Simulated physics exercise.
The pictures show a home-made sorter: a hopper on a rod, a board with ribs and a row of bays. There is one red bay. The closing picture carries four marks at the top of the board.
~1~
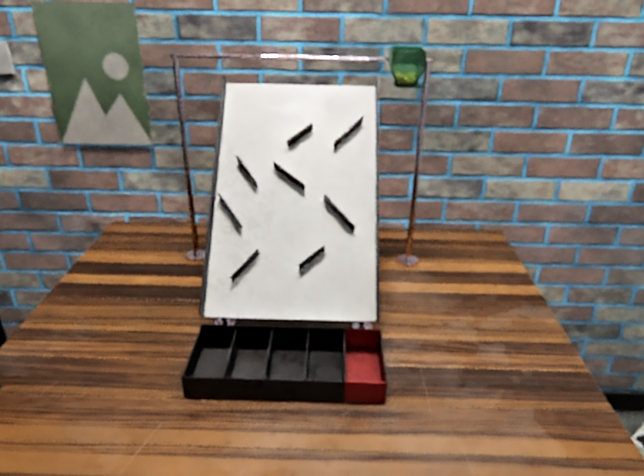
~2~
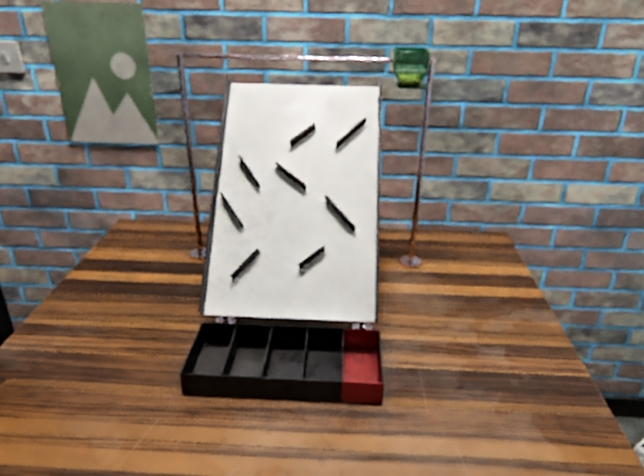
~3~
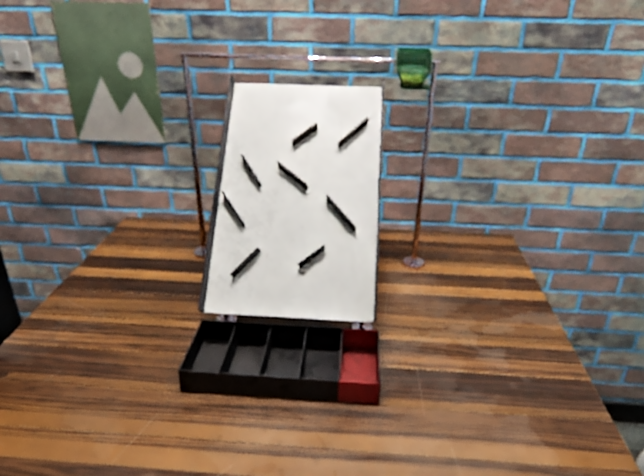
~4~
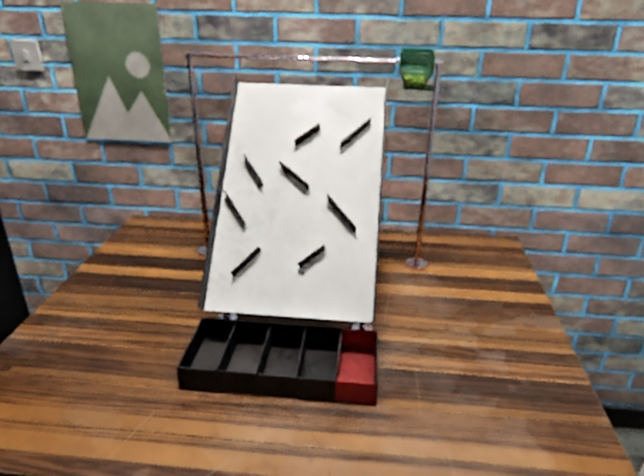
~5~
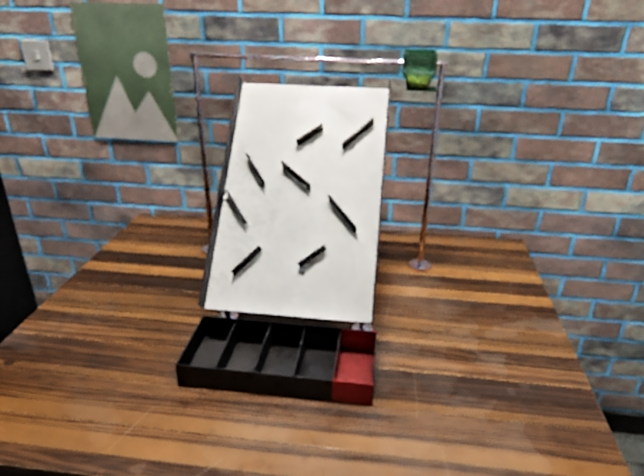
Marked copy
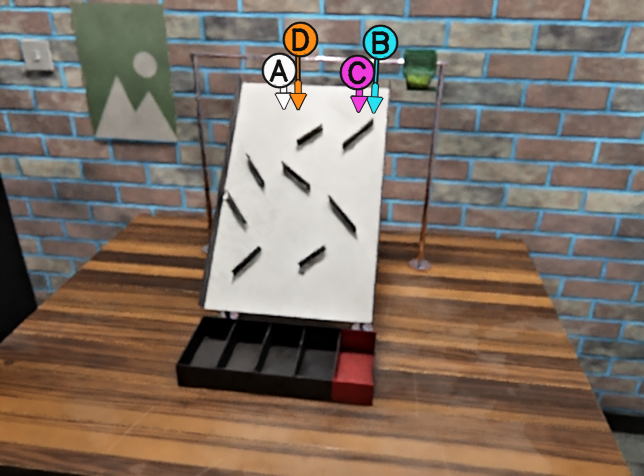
The view drifted slightly around a white board with slanted black ribs, a green hopper on a rod and a row of bays, one red, while nothing on the wooden table moved.
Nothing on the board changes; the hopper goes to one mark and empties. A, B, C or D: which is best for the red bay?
Take B.
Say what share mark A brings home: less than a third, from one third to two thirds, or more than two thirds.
Less than a third.
On the marked copy, mark A meets the board at (283, 103); mark B meets the board at (374, 107); mark C meets the board at (358, 106); mark D meets the board at (298, 103).
Choosing A, a small share in the red bay, close to half in other bays, close to a third outside the box.
Choosing B, close to half in the red bay, close to a third in other bays, a small share outside the box.
Choosing C, a small share in the red bay, the bulk in other bays, a small share outside the box.
Choosing D, a small share in the red bay, close to two thirds in other bays, close to a quarter outside the box.
